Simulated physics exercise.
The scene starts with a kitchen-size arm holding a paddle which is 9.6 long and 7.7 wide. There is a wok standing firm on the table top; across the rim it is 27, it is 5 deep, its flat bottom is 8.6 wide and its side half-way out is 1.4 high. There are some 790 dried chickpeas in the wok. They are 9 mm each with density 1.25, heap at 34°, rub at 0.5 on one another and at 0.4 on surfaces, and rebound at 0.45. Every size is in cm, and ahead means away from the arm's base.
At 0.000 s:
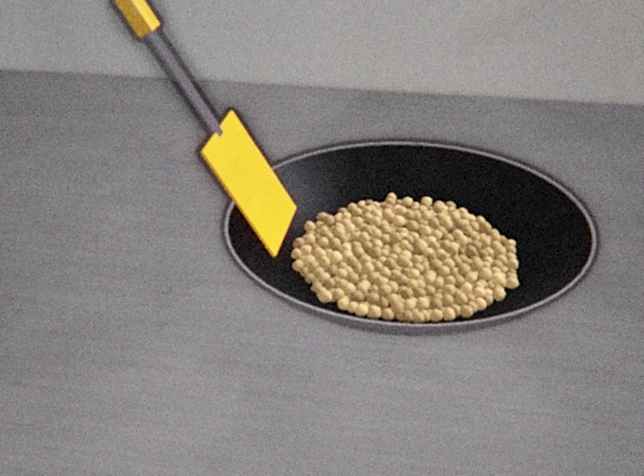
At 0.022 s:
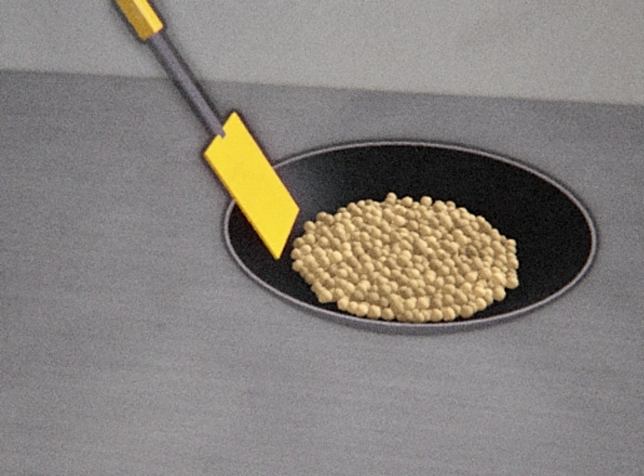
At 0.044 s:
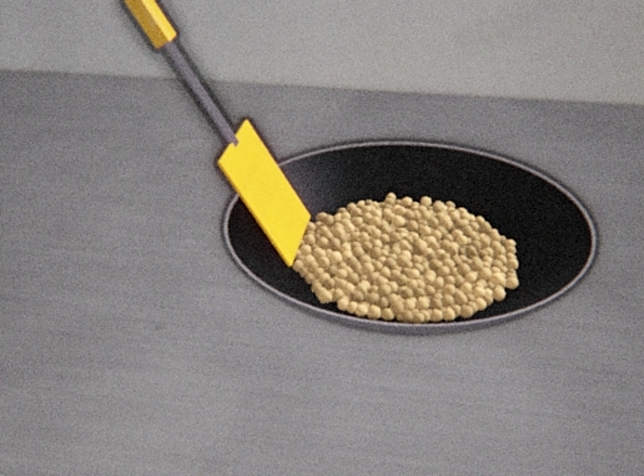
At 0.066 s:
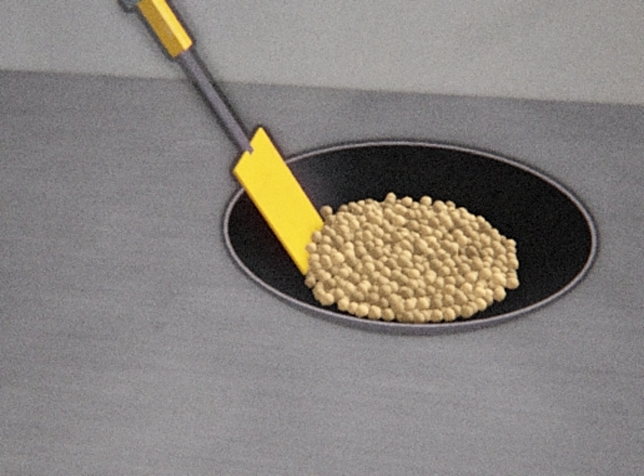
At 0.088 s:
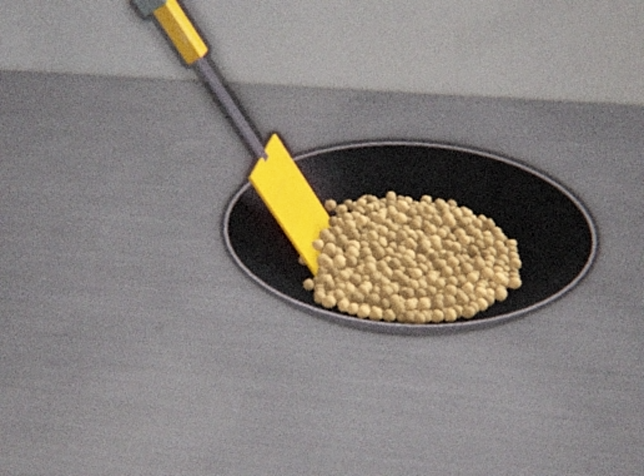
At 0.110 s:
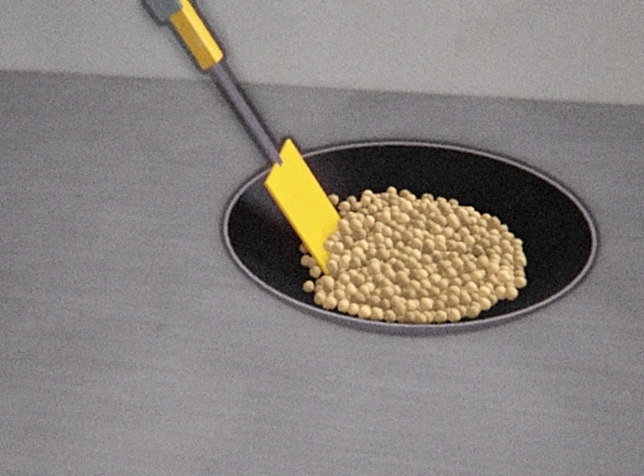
We see a yellow paddle on a grey shaft slide rightward and slightly down in a black wok of chickpeas, pressing into the left side of the pile and nudging it slightly right, while a few chickpeas slip around its edge.
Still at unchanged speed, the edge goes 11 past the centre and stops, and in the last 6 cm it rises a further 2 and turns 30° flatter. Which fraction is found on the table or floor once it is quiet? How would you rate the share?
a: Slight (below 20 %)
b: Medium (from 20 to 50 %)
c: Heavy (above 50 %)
The answer is b.
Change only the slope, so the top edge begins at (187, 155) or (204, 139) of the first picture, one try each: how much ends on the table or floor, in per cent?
Some 25 per cent, then some 30 per cent.
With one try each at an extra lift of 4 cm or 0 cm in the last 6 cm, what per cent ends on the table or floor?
I'd put it near 25 in a hundred, then near 25 in a hundred.
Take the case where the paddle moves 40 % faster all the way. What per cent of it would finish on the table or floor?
The share on the table or floor would be about 35 percent.
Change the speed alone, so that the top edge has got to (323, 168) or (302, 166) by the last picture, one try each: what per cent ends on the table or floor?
Respectively, around 40 and 35 per cent.
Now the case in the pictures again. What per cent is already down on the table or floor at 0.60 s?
Share at that moment: About 30 %.
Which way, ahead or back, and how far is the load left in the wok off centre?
About 3.5 cm ahead.
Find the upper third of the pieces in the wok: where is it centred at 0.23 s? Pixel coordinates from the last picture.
Estimated point: Close to (483, 244).
By 0.23 s, sloping 59°, highest piece 5 above the table; 793 in the wok.
By 0.34 s, sloping 49°, highest piece 7 above the table; 788 in the wok, 5 on the blade or in flight.
By 0.60 s, sloping 29°, highest piece 6 above the table; 563 in the wok, 226 on the table or floor, 4 on the blade or in flight.
By 1.65 s, sloping 29°, highest piece 4 above the table; 562 in the wok, 231 on the table or floor.
Final count, 562 in the wok, 231 on the table or floor. That is 29 % on the table or floor.
